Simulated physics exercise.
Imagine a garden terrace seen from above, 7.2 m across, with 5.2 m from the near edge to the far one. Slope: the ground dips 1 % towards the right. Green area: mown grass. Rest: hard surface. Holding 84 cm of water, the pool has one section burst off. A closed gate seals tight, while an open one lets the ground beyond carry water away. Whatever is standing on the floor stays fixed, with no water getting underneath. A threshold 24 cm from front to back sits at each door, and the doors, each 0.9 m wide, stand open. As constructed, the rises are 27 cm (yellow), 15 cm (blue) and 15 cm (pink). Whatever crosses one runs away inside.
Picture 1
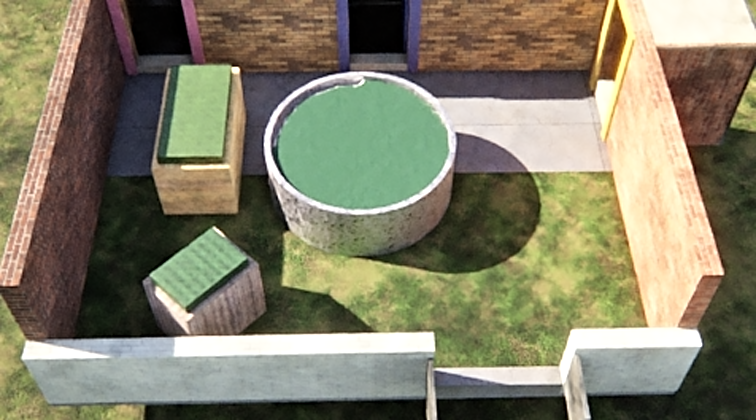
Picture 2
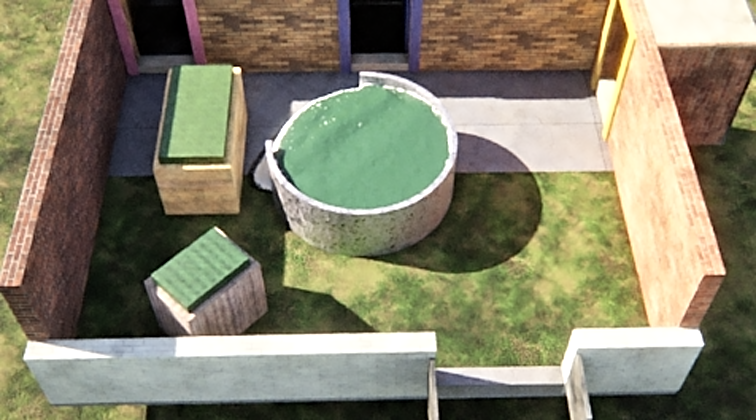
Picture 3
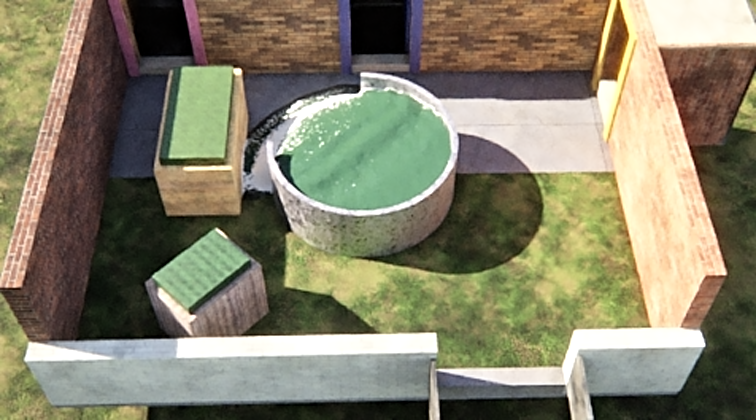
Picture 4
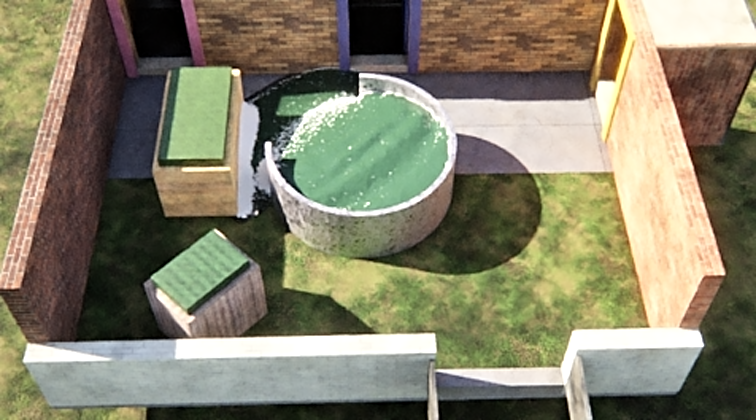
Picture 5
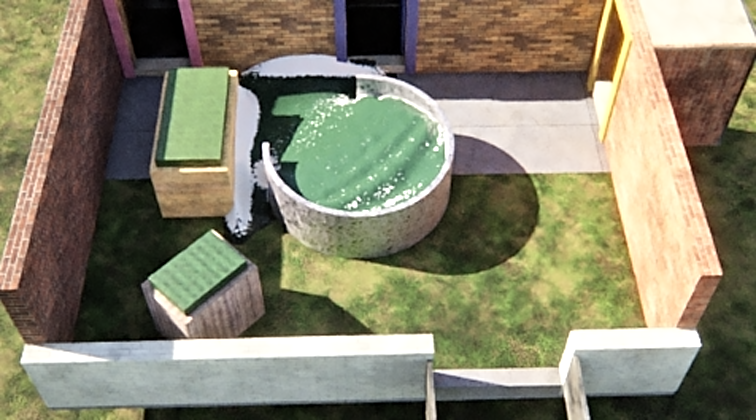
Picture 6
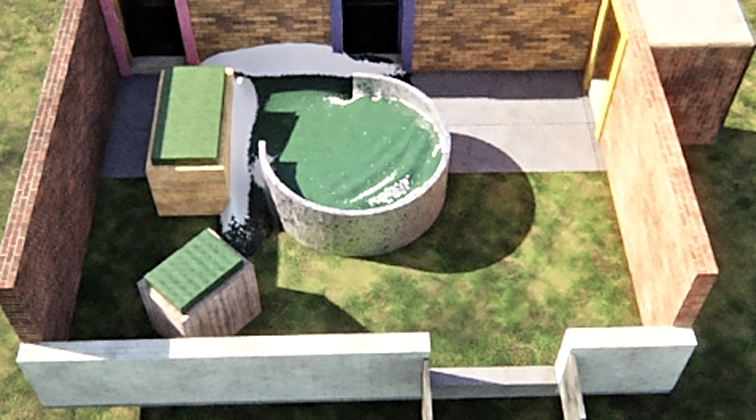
Round pool of green water bursting open at its far left side, water spreading across the paving to the doorways behind.
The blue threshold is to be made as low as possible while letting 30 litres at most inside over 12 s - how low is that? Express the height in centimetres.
It comes to about 18 cm.
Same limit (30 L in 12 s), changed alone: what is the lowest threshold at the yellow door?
Yellow - roughly 19 cm.
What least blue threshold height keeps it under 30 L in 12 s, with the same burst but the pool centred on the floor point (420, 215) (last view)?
About 30 centimetres.
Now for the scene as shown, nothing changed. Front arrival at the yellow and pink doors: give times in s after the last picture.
Arrival times - yellow 1.8 seconds, pink 0.1 seconds.
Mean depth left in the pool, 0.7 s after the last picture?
Mean depth: Approx. 46 cm.
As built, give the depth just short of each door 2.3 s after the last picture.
In cm - yellow: 27, blue: 20, pink: 30.
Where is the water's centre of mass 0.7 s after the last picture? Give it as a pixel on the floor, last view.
Around (314, 154).
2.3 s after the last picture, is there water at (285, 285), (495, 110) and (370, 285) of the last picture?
Soaked; soaked; soaked.
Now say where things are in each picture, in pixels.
In the first frame, the pool at (360, 143) is whole and still, 84 cm deep; the blue door at (379, 22) is dry.
In the second frame, water pours out on the far side and has run 0.4 m, to (254, 174); about 9 cm deep outside, 84 cm at the back.
In the third frame, the gap is on the far side, the front 0.7 m out at a hidden place; the back of the pool holds 84 cm.
In the fourth frame, the gap is on the far side, the front 1.2 m out at (291, 77); the back of the pool holds 84 cm.
In the fifth frame, the gap is on the far side, the front 1.7 m out at a hidden place; the back of the pool holds 78 cm.
In the sixth frame, water pours out on the far side and has run 2.2 m, to a hidden place; about 15 cm deep outside, 67 cm at the back; water is at the blue door at (373, 22).
Then, 0.7 s after the last picture water covers 25 % of the floor, deepest (64 cm) near (273, 79); 17 cm at the blue door, 8 litres in over its 15 cm threshold.
Then, 2.3 s after the last picture water covers 65 % of the floor, deepest (36 cm) near (142, 89); 20 cm at the blue door, 32 litres in over its 15 cm threshold.
Then, 11.3 s after the last picture water covers 95 % of the floor, deepest (12 cm) near (606, 278); 8 cm at the blue door, 49 litres in over its 15 cm threshold.
At the blue door as built, the water peaked near 22 cm, 1.5 s after the last picture.
Run again over the same 12 s with other heights there, 56 litres in over 15 cm, 20 litres over 20 cm. The limit of 30 litres is kept from about 18 cm up.
